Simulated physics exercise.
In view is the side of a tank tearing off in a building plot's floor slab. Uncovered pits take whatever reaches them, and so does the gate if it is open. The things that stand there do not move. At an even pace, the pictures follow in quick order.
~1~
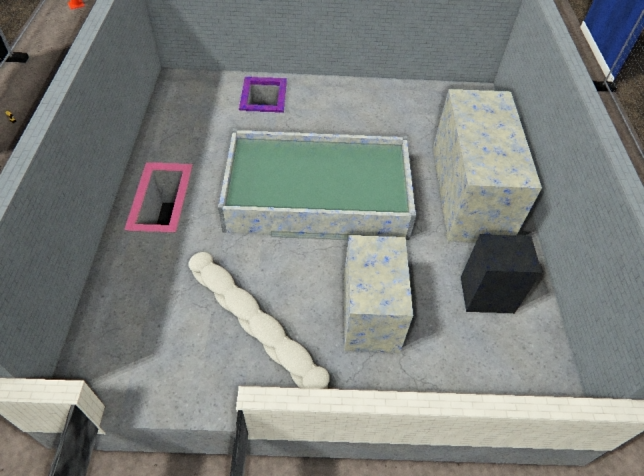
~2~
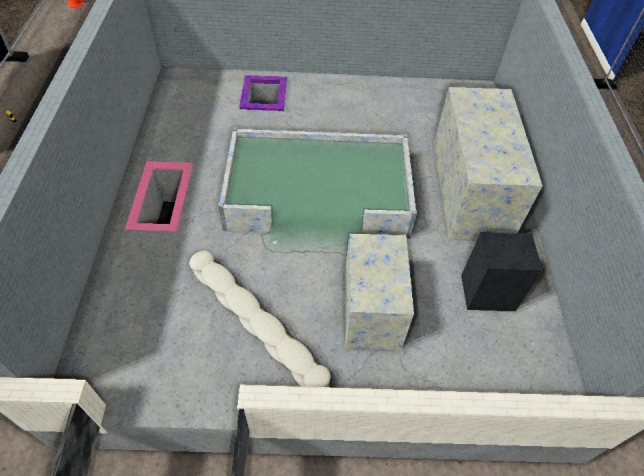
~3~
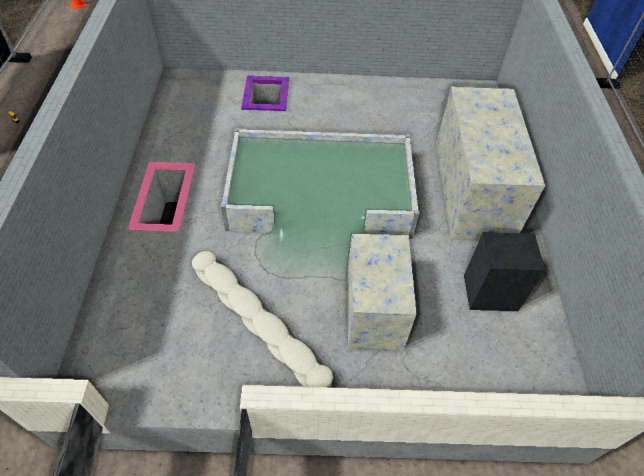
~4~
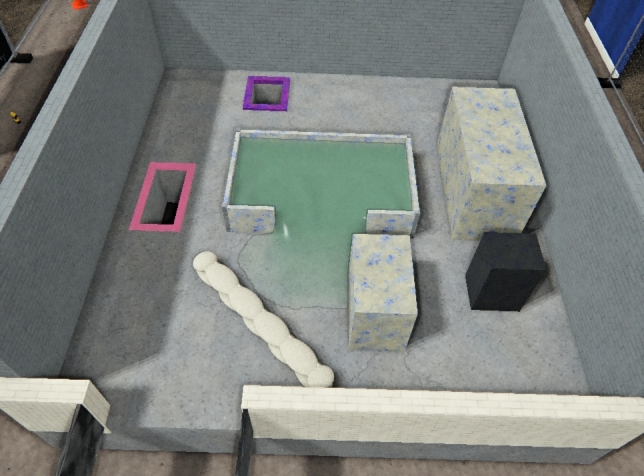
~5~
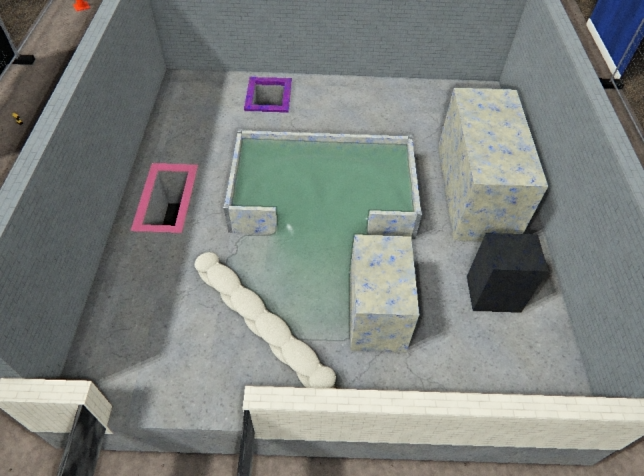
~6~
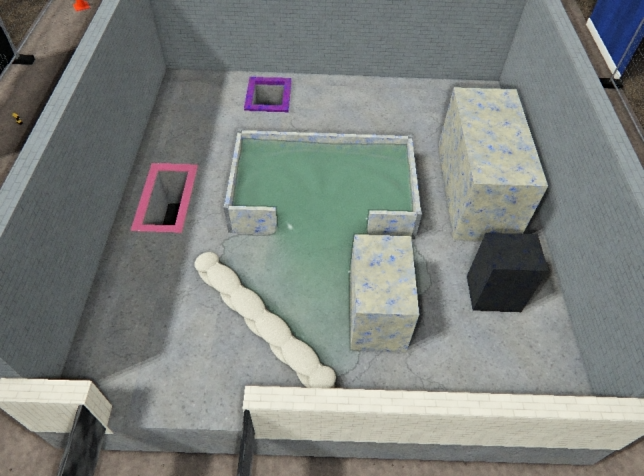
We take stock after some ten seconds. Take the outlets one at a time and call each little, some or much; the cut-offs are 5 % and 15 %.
In order: The gate catches little; the purple pit catches little; the pink pit catches some.
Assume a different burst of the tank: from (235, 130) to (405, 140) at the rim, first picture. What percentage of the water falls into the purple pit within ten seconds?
Purple takes 15 in a hundred.
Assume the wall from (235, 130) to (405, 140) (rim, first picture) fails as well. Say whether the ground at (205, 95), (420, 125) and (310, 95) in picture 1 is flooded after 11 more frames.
Going point by point: Waterlogged, waterlogged, waterlogged.
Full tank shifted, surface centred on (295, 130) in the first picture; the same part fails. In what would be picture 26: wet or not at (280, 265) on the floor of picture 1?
Answer: Flooded.
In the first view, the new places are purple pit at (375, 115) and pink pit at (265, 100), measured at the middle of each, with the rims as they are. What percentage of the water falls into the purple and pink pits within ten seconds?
The purple pit takes around 0 percent, while the pink pit takes around 2 percent.
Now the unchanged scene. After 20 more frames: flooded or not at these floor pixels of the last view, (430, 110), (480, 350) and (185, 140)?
Note - in order: Not inundated / inundated / not inundated.
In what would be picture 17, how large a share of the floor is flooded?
My best guess is some 25 %.
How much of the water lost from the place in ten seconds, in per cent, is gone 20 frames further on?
About 10 per cent.
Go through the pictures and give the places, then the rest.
Still water in the open tank at (319, 174), in the first picture.
Water pours out at (317, 224) and has run to (268, 242), in the second picture.
The front is at (276, 271), out from the gap at (320, 226), in the third picture.
Water pours out at (321, 227) and has run to (289, 302), in the fourth picture.
Water pours out at (322, 227) and has run to (288, 331), in the fifth picture.
Water pours out at (322, 227) and has run to (340, 368), in the sixth picture.
A moment on, water covers 15 % of the floor; the gate 0 %, the purple pit 0 %, the pink pit 0 %.
Next, water covers 25 % of the floor; the gate 0 %, the purple pit 0 %, the pink pit 0 %.
Then, water covers 35 % of the floor; the gate 0 %, the purple pit 0 %, the pink pit 1 %.
Later, water covers 50 % of the floor; the gate 0 %, the purple pit 0 %, the pink pit 5 %.
In the end, water covers 70 % of the floor; the gate 1 %, the purple pit 0 %, the pink pit 8 %.
